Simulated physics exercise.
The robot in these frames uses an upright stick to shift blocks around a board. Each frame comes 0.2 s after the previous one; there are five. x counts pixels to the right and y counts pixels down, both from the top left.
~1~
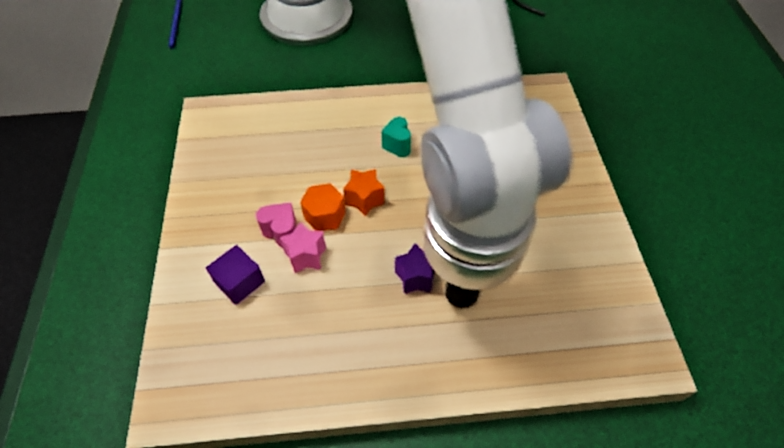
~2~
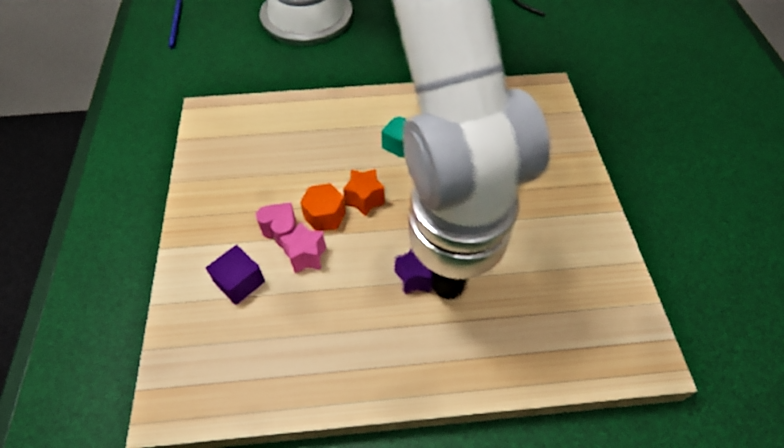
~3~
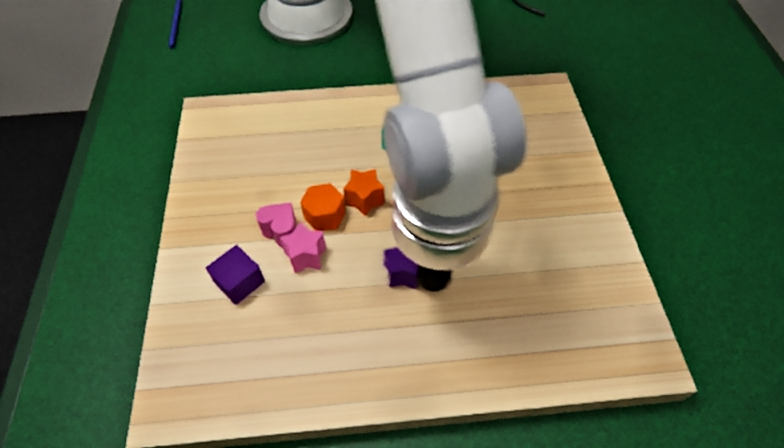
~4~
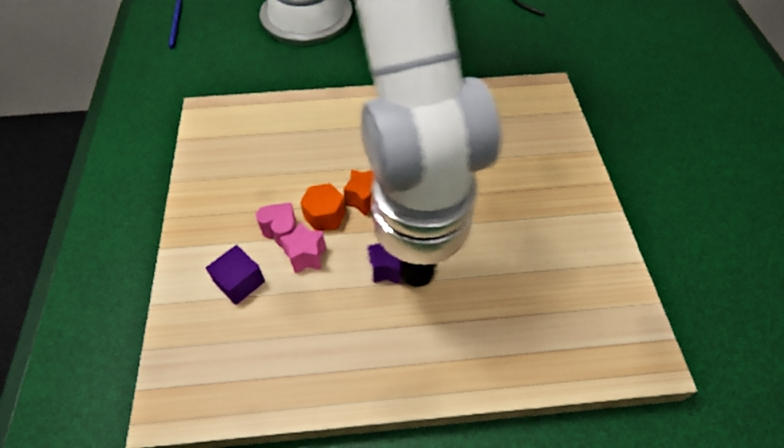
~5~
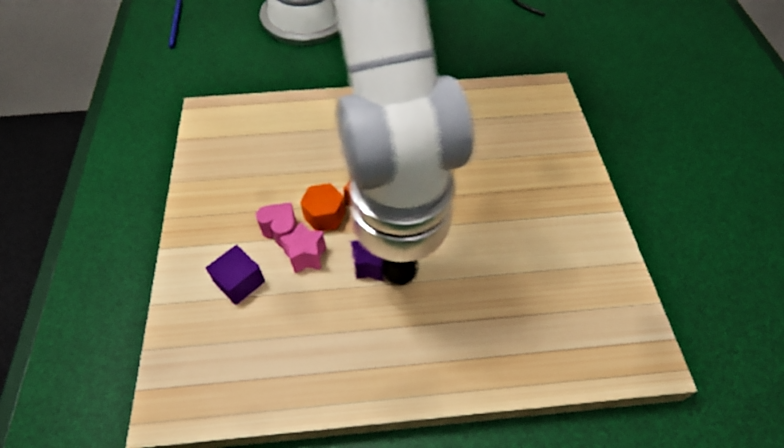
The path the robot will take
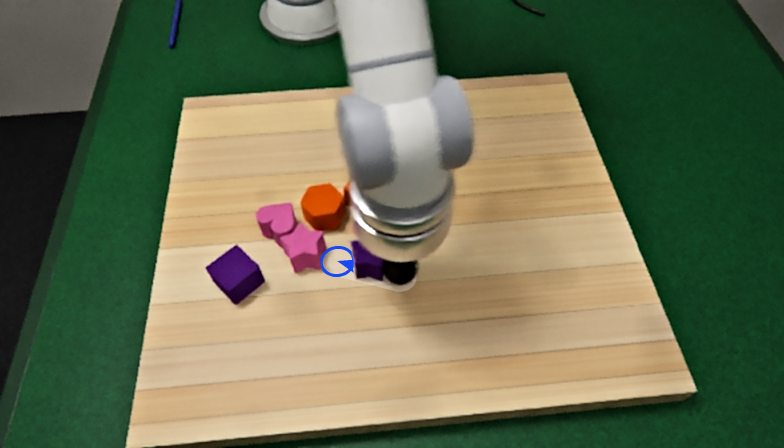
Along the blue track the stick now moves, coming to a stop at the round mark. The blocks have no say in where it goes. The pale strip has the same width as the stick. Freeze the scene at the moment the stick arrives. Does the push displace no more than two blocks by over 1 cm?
In short: No.
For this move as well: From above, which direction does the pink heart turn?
Seen from above, its turn is clockwise.
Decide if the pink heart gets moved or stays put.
At the end of the path, the pink heart has moved off its old spot.
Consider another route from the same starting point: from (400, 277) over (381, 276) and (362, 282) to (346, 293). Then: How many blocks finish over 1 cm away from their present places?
Going by the path, one block will move.
The drawn path runs in a line from (400, 277) to (337, 261).
The first path, step by step. Halfway along, stick (367, 263); purple star block (339, 241).
At the end, stick (337, 255); pink heart (255, 206), turned 30° clockwise; pink star block (271, 235), turned 15° anticlockwise; orange hexagon not moved; purple star block (308, 233).
